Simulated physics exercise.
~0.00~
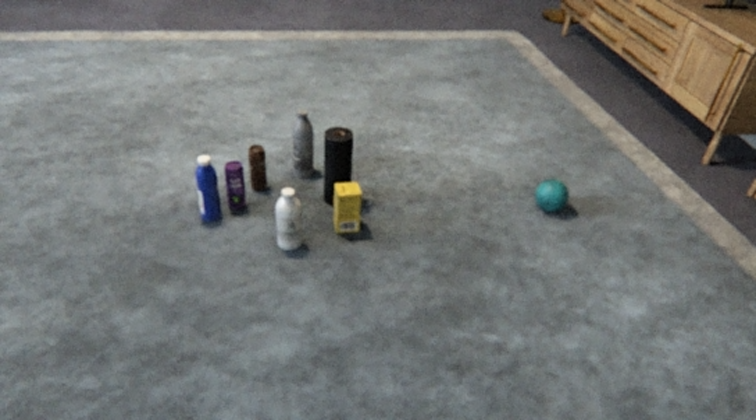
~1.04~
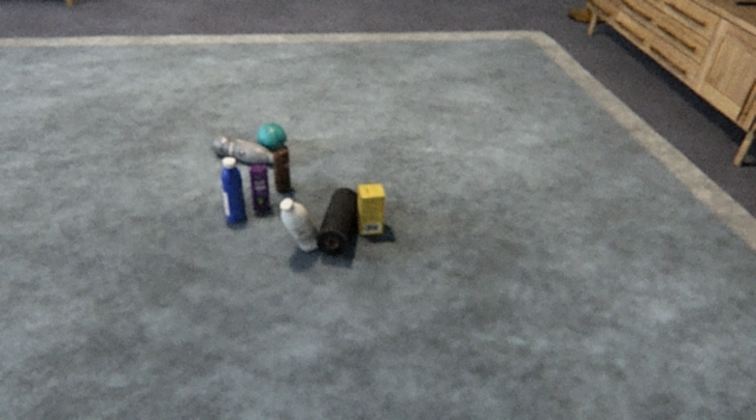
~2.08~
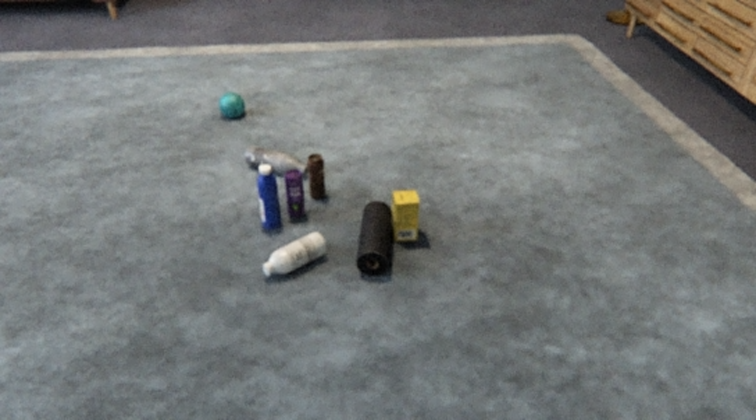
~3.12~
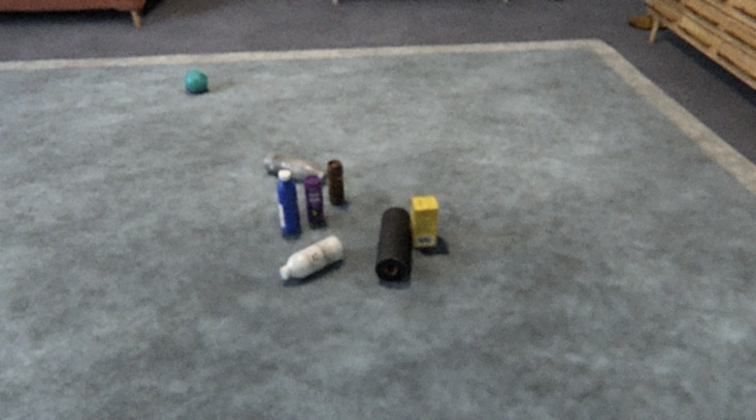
A turquoise ball starts on the right of a grey carpet, apart from a cluster of seven upright bottles, cans and other household things. It travels left into the group, and the grey bottle at the back goes down on its side while the black roll topples toward the viewer and the white bottle leans. The ball rolls on toward the far left as the white bottle drops flat. The view drifts slightly left. Finally the ball is well beyond the group, with the blue bottle, purple can, brown can and yellow carton still standing among the three fallen things.
